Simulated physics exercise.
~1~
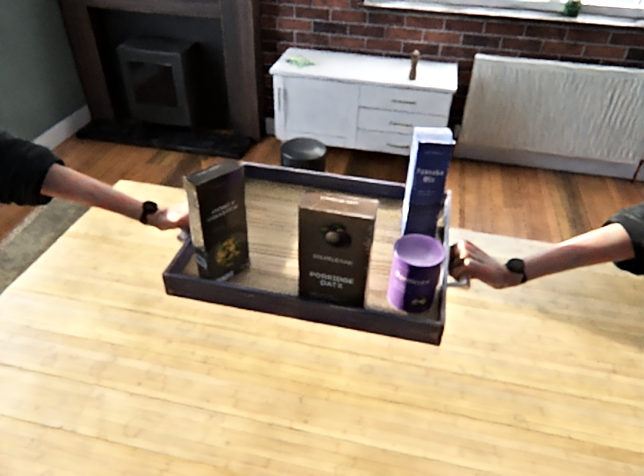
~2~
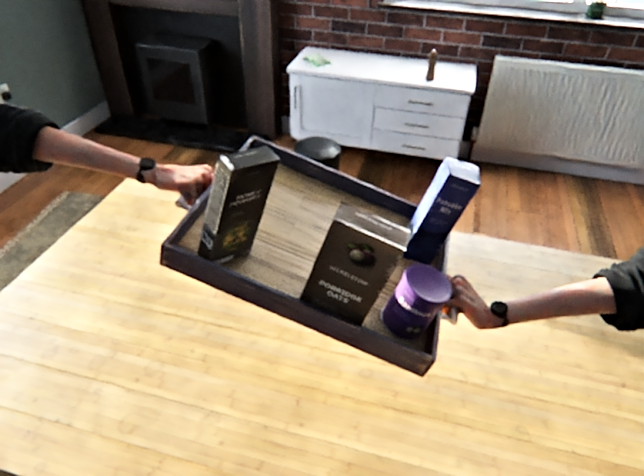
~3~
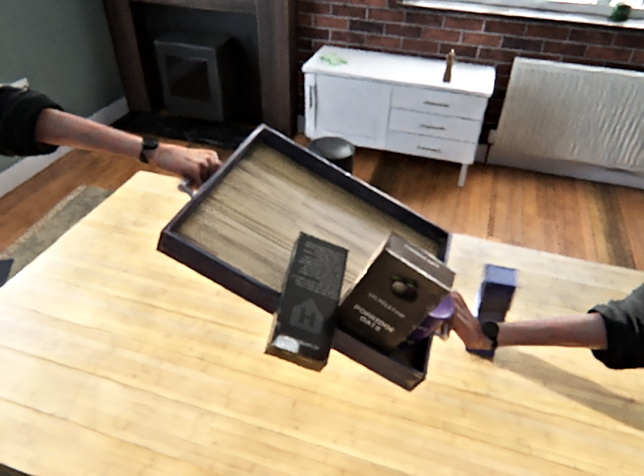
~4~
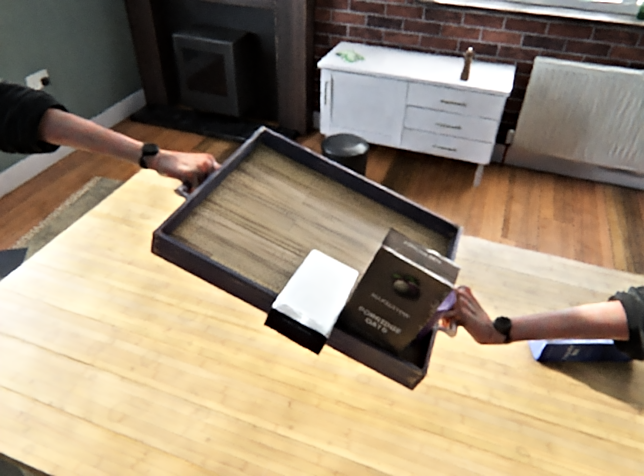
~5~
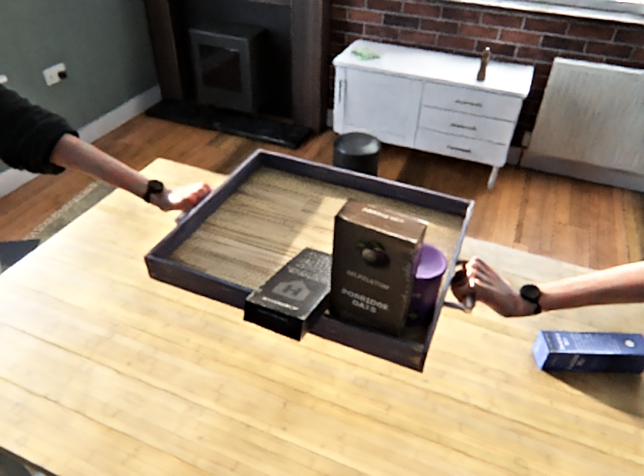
Two hands hold a dark-rimmed serving tray over a pale wooden table, seen from above in a room with a brick wall, white cabinet and radiator. A black packet stands at left, a brown packet near the middle, and a blue carton and purple tin at right. The hands tip the tray down to the right, and the packets, carton and tin lean. The black packet topples and slides right, while the blue carton drops off onto the table. The tray is levelled, leaving the black packet lying down, the brown packet and tin upright, and the carton on its side on the table.
